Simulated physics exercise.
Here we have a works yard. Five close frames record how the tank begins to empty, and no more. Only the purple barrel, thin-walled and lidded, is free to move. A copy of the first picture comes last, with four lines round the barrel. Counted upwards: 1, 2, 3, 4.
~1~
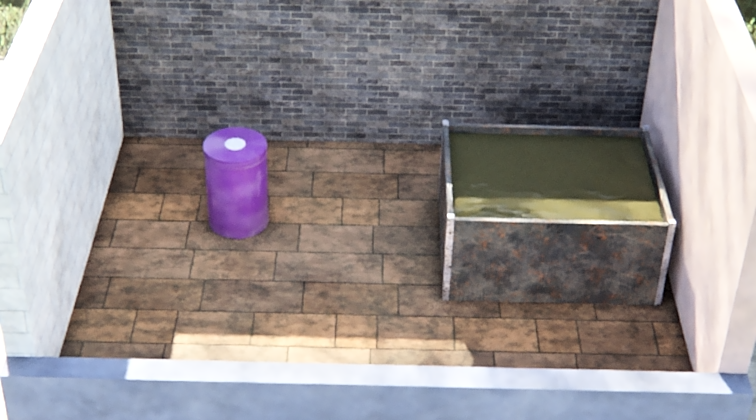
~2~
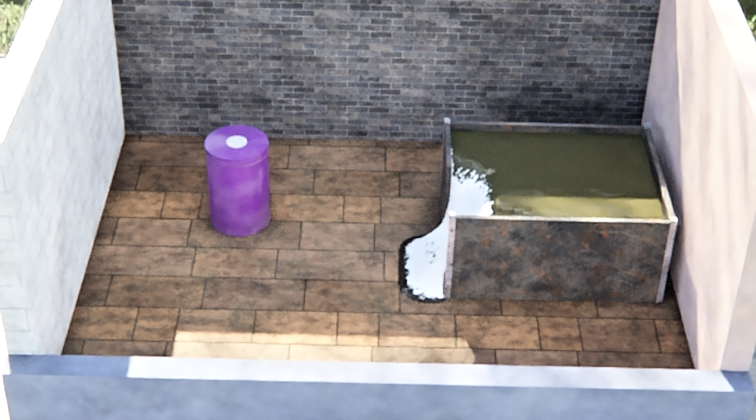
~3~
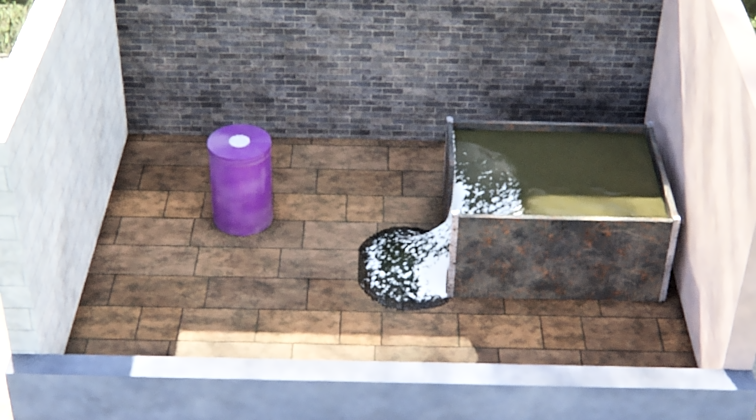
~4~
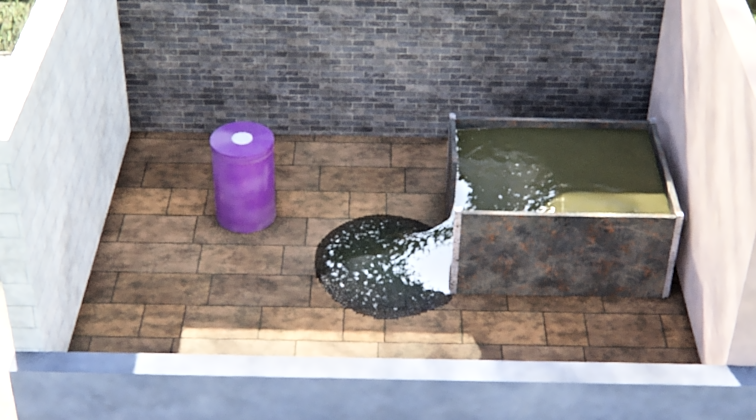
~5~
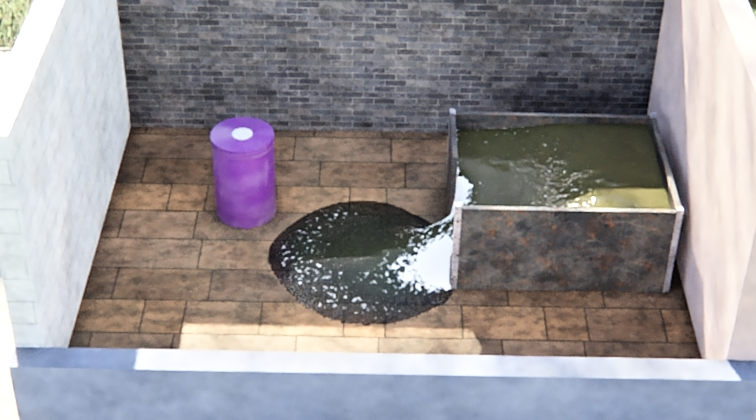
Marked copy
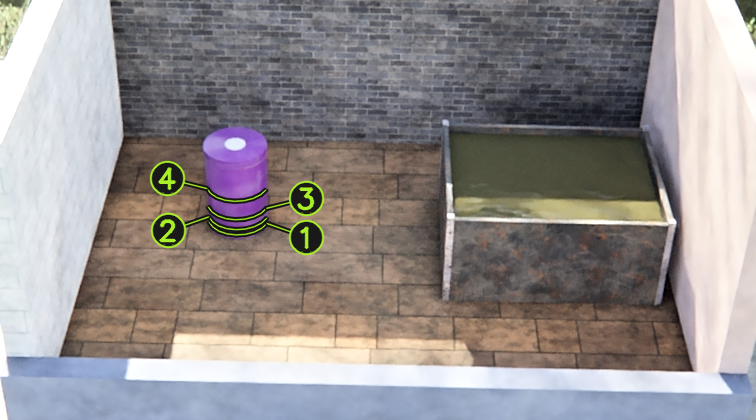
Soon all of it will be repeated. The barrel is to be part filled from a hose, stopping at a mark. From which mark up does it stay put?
Mark 4.
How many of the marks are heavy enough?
One.
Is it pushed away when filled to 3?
Yes, it does.
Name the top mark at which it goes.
It is 3.
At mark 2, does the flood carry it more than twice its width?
Yes.
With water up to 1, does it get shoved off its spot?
Yes, it does.
On the marked copy, 1 at (236, 234); 2 at (235, 229); 3 at (235, 219); 4 at (234, 201); from the bottom up 1, 2, 3, 4.
Choosing 1, it is pushed about 3 times its own width away.
Choosing 2, it is pushed about 4 times its own width away.
Choosing 3, it is pushed about half its own width away.
Choosing 4, it does not move.
